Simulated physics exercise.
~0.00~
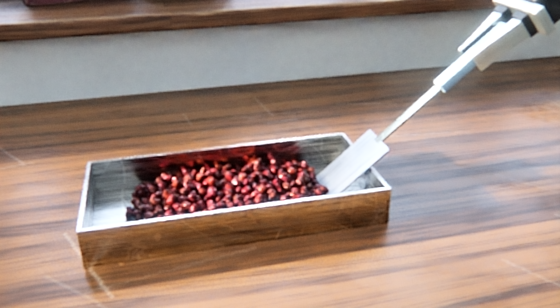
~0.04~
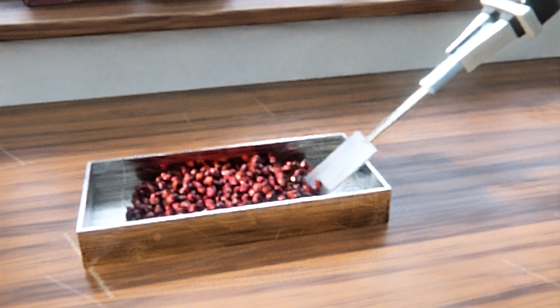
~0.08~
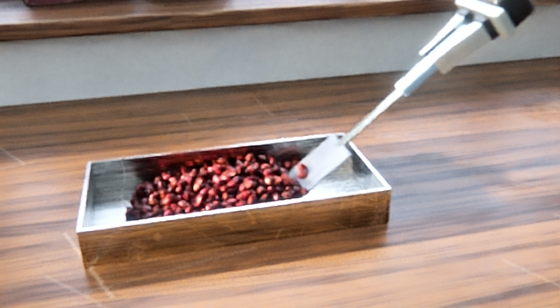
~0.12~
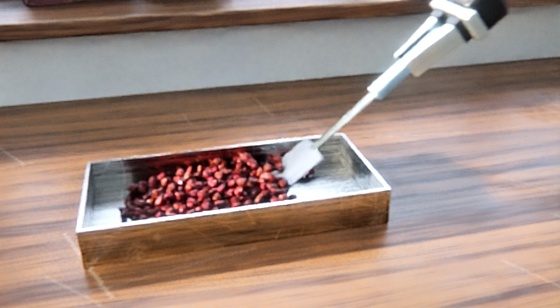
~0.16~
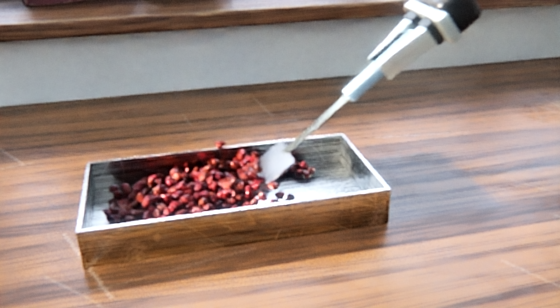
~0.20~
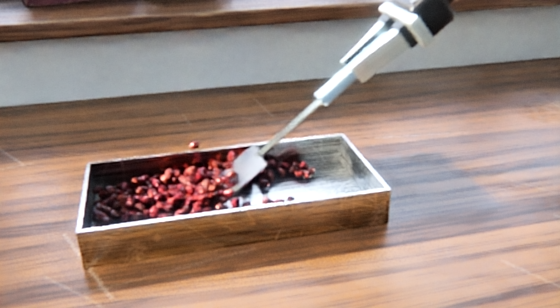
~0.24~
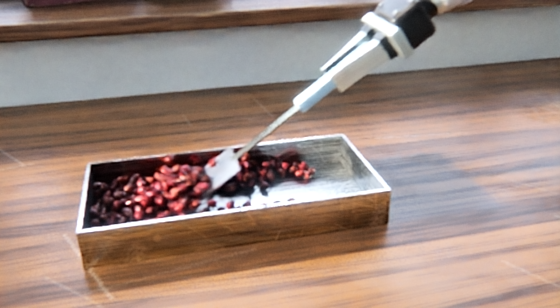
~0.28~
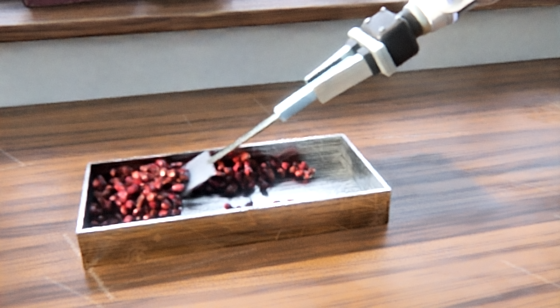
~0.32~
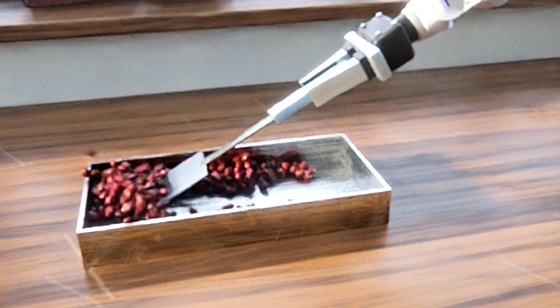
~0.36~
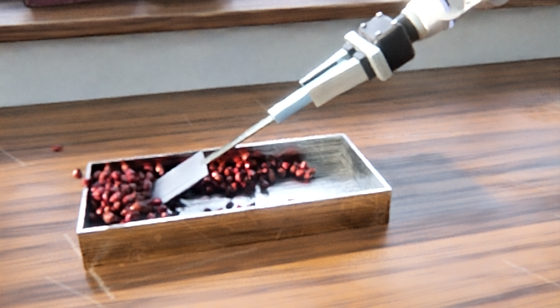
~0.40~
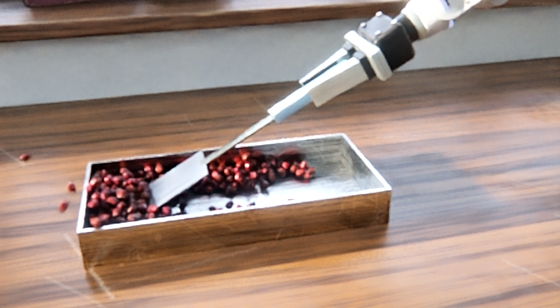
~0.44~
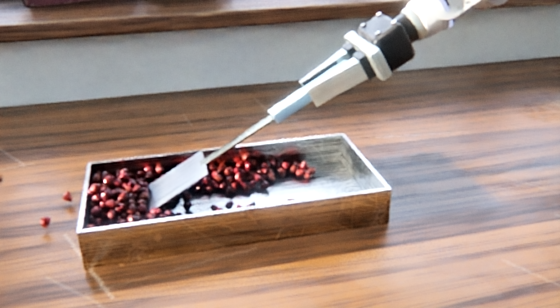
A robot arm reaching in from the upper right lowers a flat pale paddle into a shallow rectangular tray of dark red beans, which rests on a striped brown wooden table, seen from slightly above. The paddle sweeps left through the heap, pushing beans ahead of it and baring the tray's silvery floor on the right. Some beans slip behind the blade and gather in a looser patch. Near the left end the paddle stops, and a few beans hop over the edge. The tray stays put, most beans remain inside, and a couple lie on the table to its left.
